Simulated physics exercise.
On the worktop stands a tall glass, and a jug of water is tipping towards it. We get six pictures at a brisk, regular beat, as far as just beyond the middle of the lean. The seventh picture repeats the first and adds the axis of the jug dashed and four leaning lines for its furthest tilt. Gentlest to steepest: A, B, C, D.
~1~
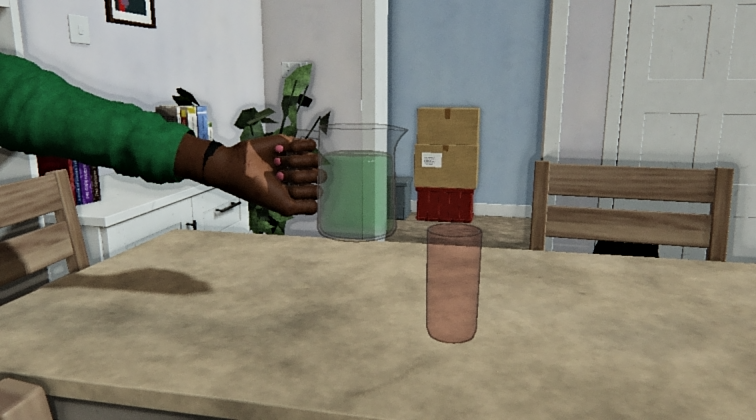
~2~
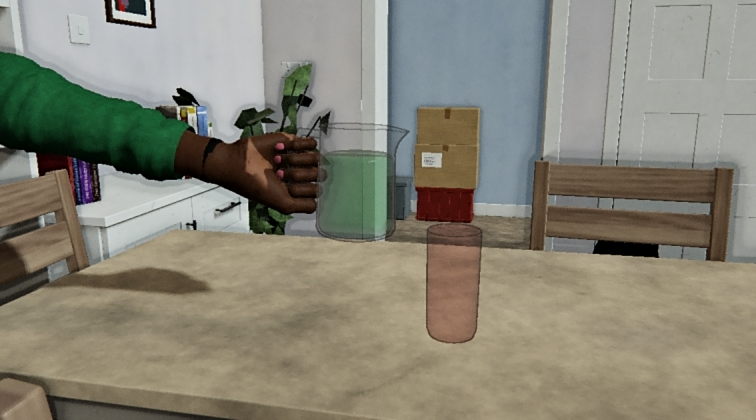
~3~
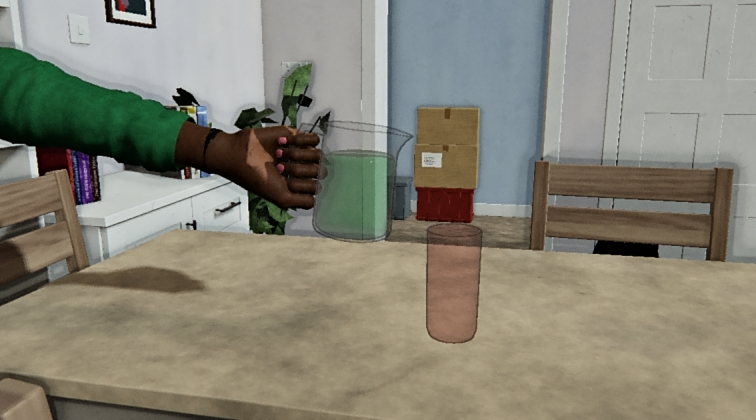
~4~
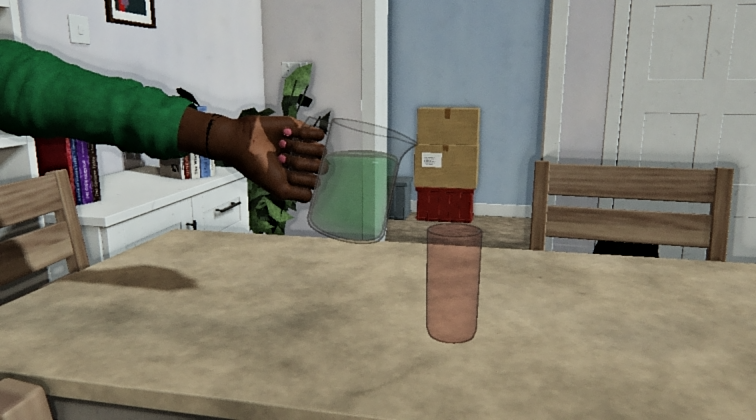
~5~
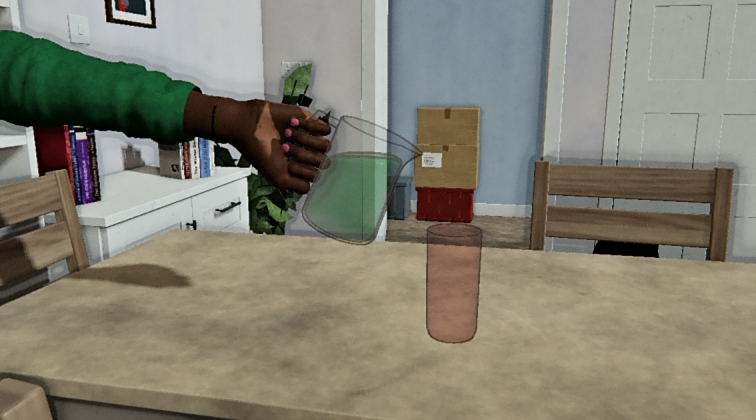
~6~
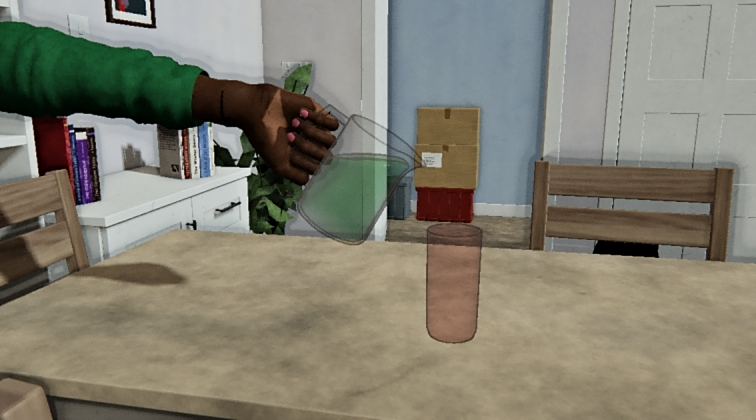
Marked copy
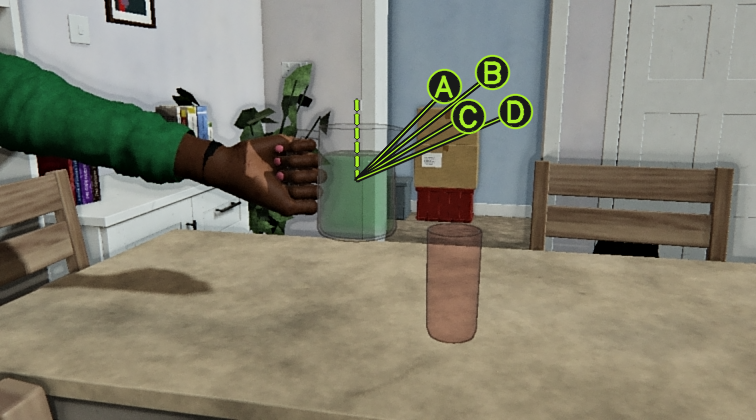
A dark-skinned hand in a green knitted sleeve, reaching in from the left, holds a clear jug of green liquid above a pale stone-like tabletop and gradually tilts it rightward, its lip dipping while the liquid stays inside. Right of the jug stands a tall, see-through reddish glass, unmoving. The steady view looks across the table to wooden chairs, white cabinets with books, a plant, stacked boxes and a white door.
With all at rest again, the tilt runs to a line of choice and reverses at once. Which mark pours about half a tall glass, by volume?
Go for D.
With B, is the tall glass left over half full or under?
Under half.
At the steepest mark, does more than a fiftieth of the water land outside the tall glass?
No.
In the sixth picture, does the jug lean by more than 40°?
No, it does not.
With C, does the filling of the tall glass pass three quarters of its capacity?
No, it does not.
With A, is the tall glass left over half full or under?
Under.
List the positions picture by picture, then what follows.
Upright, lip at (406, 130); rim of the tall glass round (454, 229); nothing has left yet, in the first picture.
Upright, lip at (408, 131); nothing has left yet, in the second picture.
Tipped about 6°, lip at (412, 136); nothing has left yet, in the third picture.
Tipped about 13°, lip at (417, 143); nothing has left yet, in the fourth picture.
Tipped about 22°, lip at (422, 154); nothing has left yet, in the fifth picture.
Tipped about 31°, lip at (425, 165); nothing has left yet, in the sixth picture.
On the marked copy, A at (434, 100); B at (479, 83); C at (452, 123); D at (499, 118).
With A, the tall glass ends with about 10 % of what it can hold.
With B, the tall glass ends with about 19 % of what it can hold.
With C, the tall glass ends with about 31 % of what it can hold.
With D, the tall glass ends with about 48 % of what it can hold.
